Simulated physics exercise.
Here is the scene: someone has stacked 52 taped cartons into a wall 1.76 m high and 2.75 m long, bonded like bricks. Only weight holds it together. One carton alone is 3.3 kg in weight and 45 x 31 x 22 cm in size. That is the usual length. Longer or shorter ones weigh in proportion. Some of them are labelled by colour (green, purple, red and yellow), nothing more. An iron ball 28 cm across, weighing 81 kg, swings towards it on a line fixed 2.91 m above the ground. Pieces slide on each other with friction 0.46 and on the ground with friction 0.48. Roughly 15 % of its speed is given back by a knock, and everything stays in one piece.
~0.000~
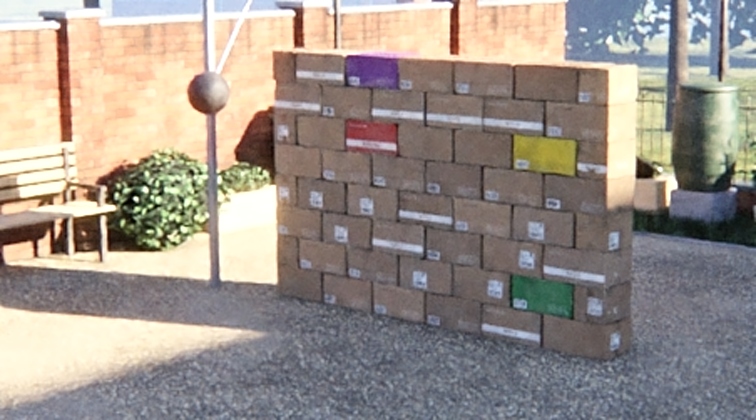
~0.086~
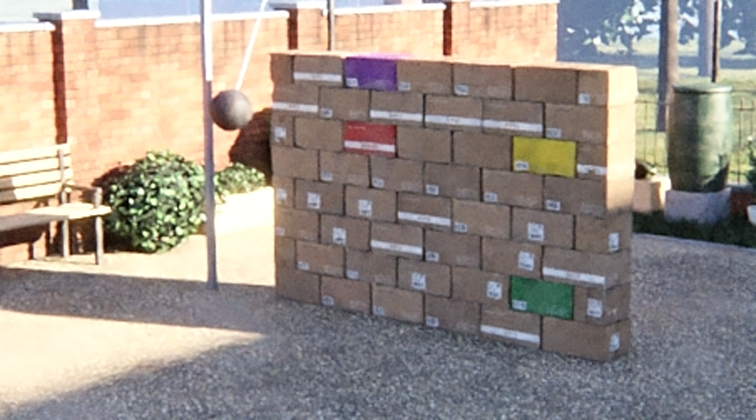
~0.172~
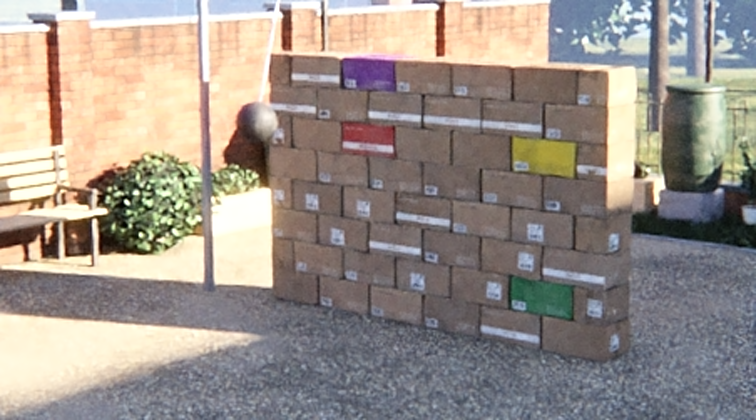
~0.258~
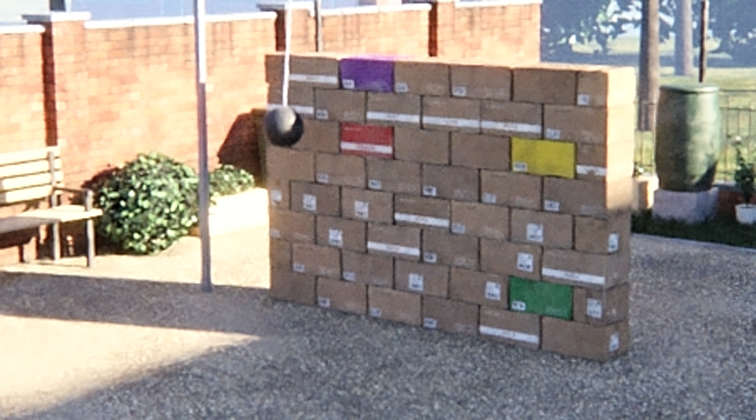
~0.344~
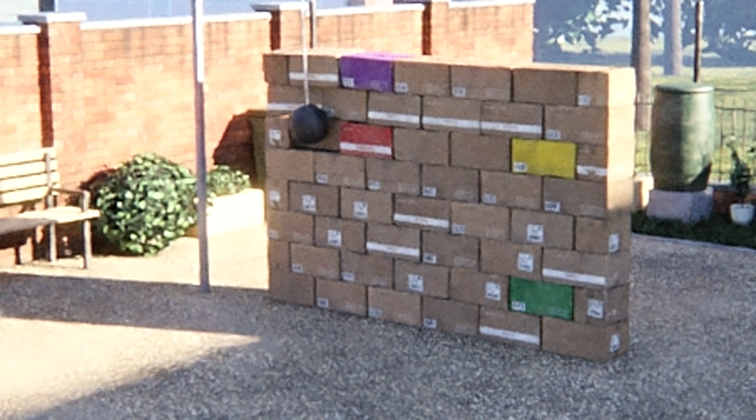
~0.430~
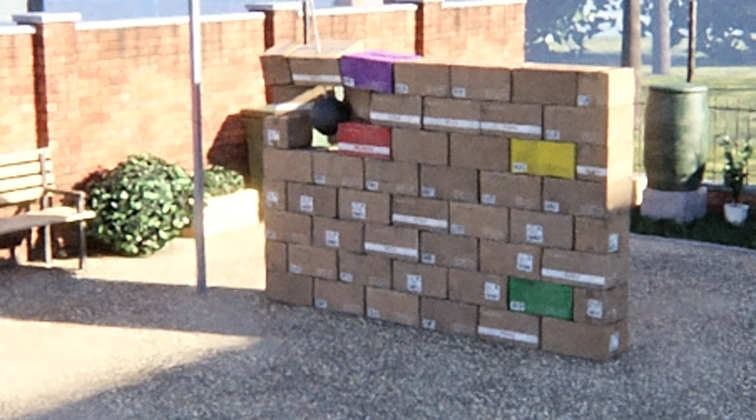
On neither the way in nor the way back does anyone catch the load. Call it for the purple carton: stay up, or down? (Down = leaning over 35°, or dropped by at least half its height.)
Down.
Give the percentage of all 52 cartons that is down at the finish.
The share is about 10 in a hundred.
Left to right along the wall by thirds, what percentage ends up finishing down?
The thirds come out at 30 on the left, 10 in the middle and 0 on the right, in per cent.
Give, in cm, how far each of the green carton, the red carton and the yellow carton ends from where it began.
Green 0 cm, red 0 cm, yellow 0 cm.
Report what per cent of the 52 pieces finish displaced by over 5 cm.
Shifted fraction is 15 per cent.
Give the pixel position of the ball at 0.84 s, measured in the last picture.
Estimated pixel: About (390, 57).
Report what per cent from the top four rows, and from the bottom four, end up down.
The top part comes to 20 per cent, the bottom part to 0 per cent.
After 0.58 s, line 26° past plumb; 2 of the 52 cartons down; purple carton 3° from how it stood.
After 0.84 s, line 42° past plumb; 6 of the 52 cartons down; purple carton 49° from how it stood.
After 1.24 s, line 35° past plumb; 6 of the 52 cartons down; purple carton on its side.
After 1.74 s, line 9° before plumb; 6 of the 52 cartons down; purple carton on its side.
In the end (2.8 s), line 16° before plumb; 6 of the 52 cartons down; purple carton upside down; red carton unmoved; yellow carton unmoved. From the last view, middles, purple carton near (126, 346), red carton near (378, 139).
